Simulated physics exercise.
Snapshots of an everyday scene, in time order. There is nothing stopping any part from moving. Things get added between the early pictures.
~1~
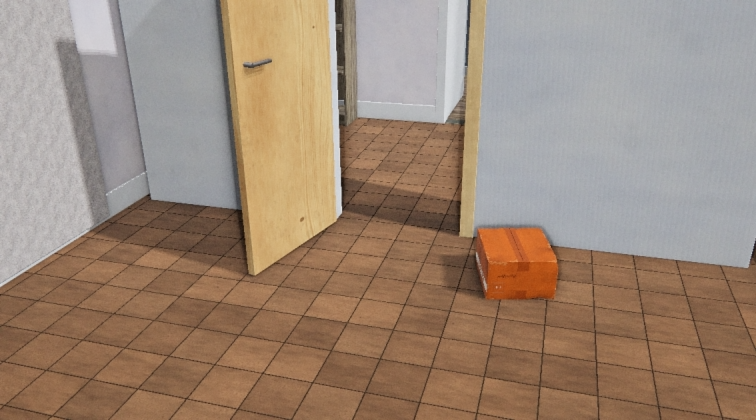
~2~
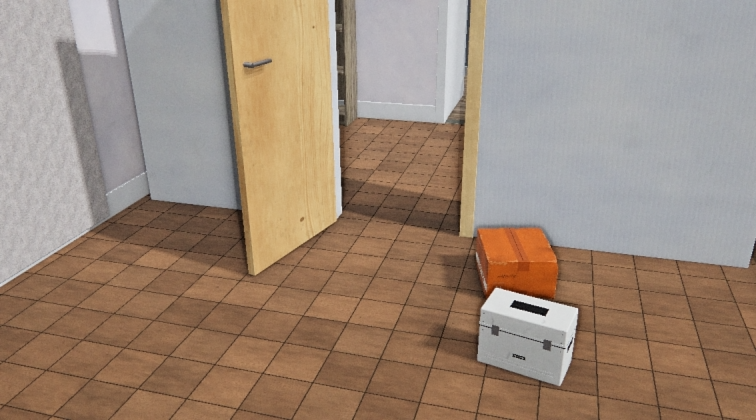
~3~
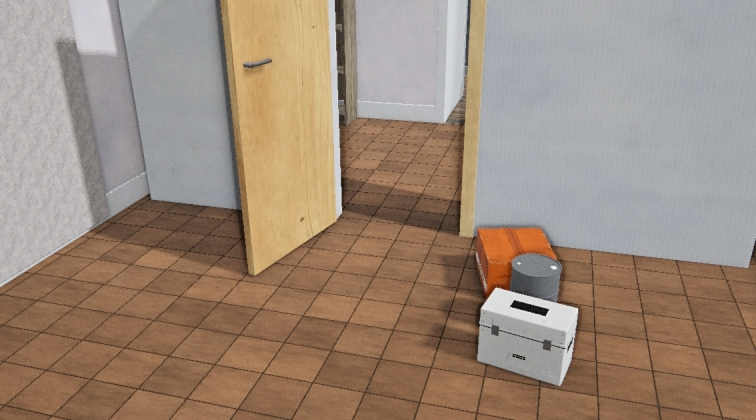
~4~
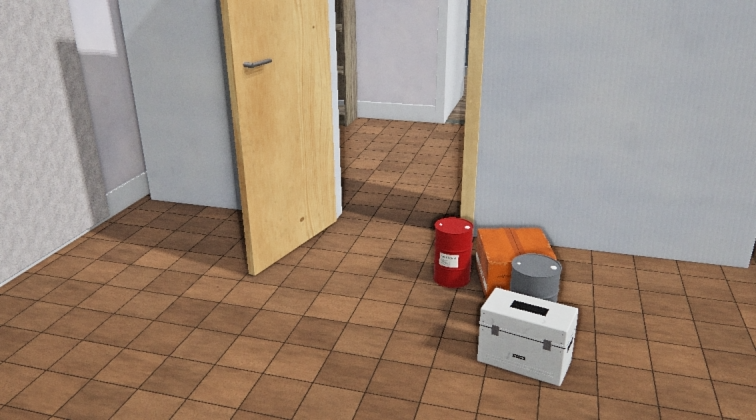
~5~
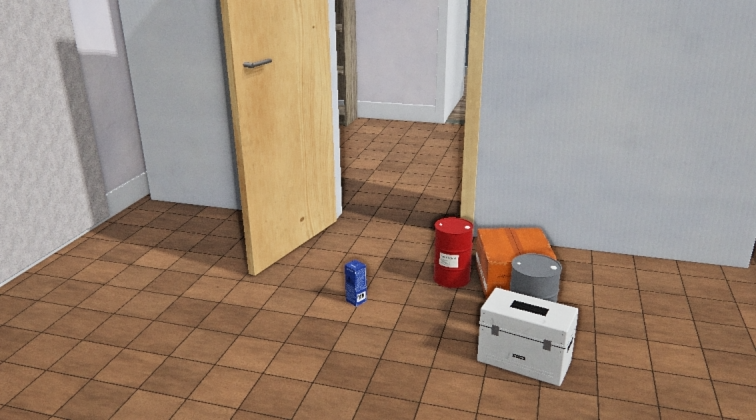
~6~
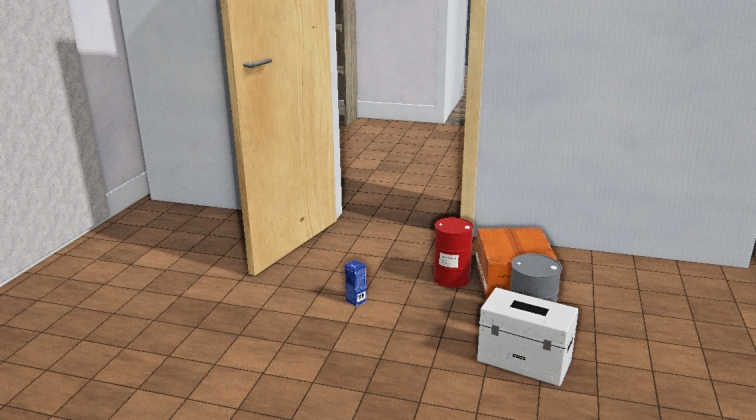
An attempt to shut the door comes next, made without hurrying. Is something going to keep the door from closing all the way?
Seems the door lines up with the frame at the end.
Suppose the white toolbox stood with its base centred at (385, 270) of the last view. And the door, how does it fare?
The door gets held up.
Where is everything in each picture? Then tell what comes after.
The first picture shows door wide open and still.
The second picture shows door wide open and still; white toolbox (527, 335).
The third picture shows door wide open and still; grey canister (533, 297); orange box (514, 262).
The fourth picture shows door wide open and still; red canister (453, 253); white toolbox (527, 335).
The fifth picture shows door wide open and still; grey canister (533, 297); orange box (514, 262).
The sixth picture shows door wide open and still; blue carton (356, 283); red canister (453, 253).
Then, 0.90 s later than the last frame, door at 73°.
Then, 1.60 s later than the last frame, door at 32°.
When it is over, door at 0°; all 5 as before. End places, in pixels of the last picture, blue carton near (356, 283).
